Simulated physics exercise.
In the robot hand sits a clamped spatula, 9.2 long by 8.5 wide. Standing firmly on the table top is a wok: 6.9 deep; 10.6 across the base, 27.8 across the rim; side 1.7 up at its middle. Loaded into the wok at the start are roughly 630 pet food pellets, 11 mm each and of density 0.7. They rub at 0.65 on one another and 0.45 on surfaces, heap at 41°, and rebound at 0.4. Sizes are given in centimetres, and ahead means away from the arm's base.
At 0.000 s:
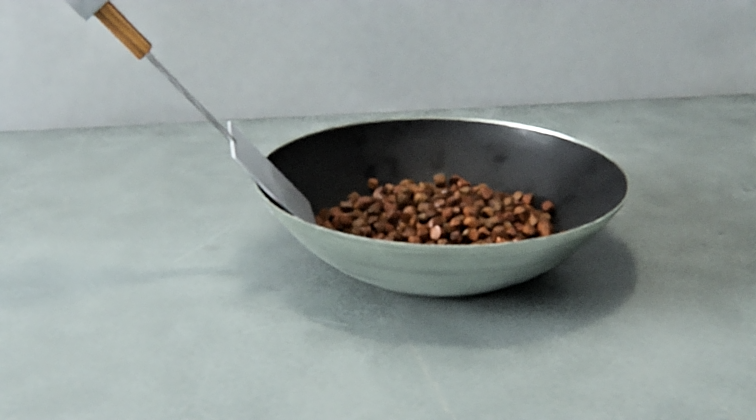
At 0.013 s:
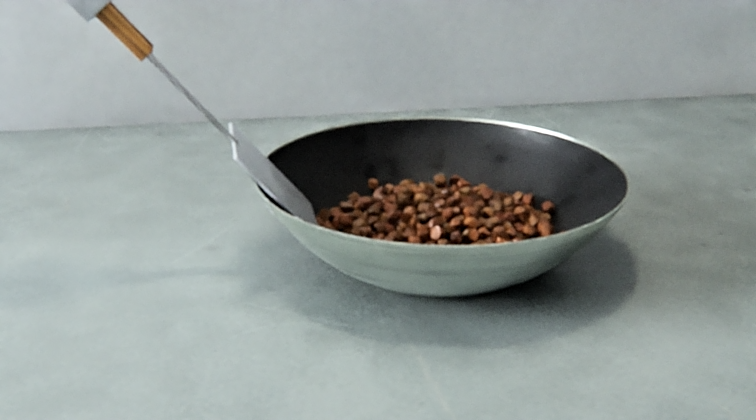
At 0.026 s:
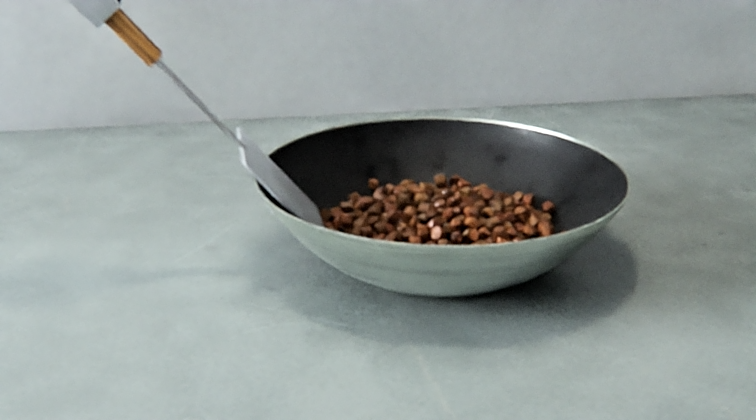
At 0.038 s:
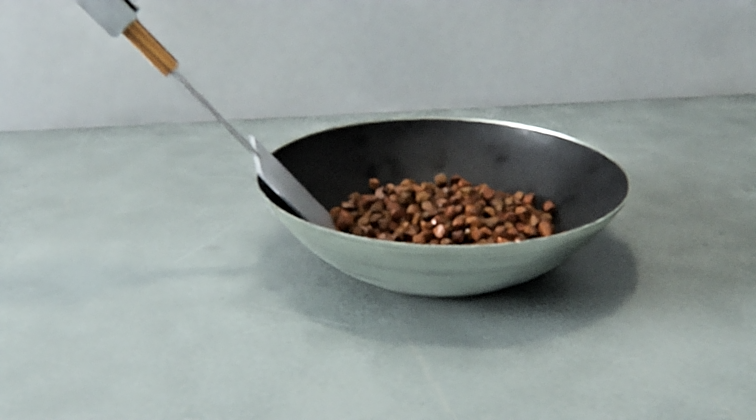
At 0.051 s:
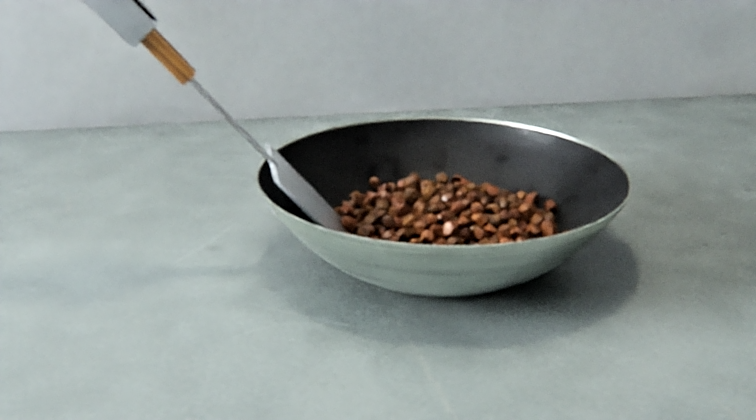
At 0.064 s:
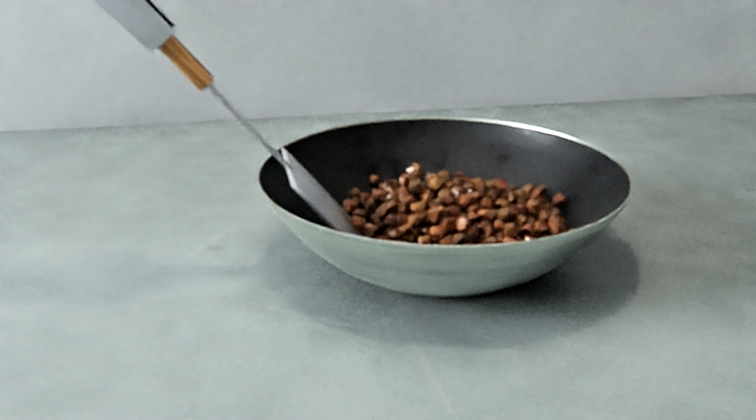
At the start, a spatula with a wooden section on its handle rests its blade inside the left rim of a wok holding a heap of brown pellets. The spatula barely moves, then slides a short way right into the wok, and the pellets shift slightly rightward, their heap rising a little.
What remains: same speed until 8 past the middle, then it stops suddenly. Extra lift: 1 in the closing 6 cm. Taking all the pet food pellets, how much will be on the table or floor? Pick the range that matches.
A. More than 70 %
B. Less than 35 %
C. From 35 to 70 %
B, less than 35 %.
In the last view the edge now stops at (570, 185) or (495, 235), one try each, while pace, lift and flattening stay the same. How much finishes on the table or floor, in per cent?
First try about 50 percent, second about 5 percent.
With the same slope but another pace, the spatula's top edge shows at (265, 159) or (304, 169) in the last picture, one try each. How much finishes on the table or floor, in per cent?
Respectively, some 15 and 35 per cent.
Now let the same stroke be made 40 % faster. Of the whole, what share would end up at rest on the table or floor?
It would be roughly 40 percent.
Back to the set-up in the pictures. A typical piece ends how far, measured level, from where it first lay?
Distance: Near 9 cm.
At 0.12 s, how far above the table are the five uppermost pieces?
I'd say close to 7 cm on average.
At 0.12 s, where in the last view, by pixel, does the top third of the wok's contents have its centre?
Roughly at (496, 201).
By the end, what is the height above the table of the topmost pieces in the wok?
Near 8.0 centimetres high.
By 0.12 s, sloping 50°, highest piece 8 above the table; 629 in the wok.
By 0.18 s, sloping 50°, highest piece 8 above the table; 629 in the wok.
By 0.40 s, sloping 50°, highest piece 9 above the table; 478 in the wok, 103 on the table or floor, 48 on the blade or in flight.
By 1.45 s, sloping 50°, highest piece 8 above the table; 476 in the wok, 153 on the table or floor.
Final count, 476 in the wok, 153 on the table or floor. That is 24 % on the table or floor.
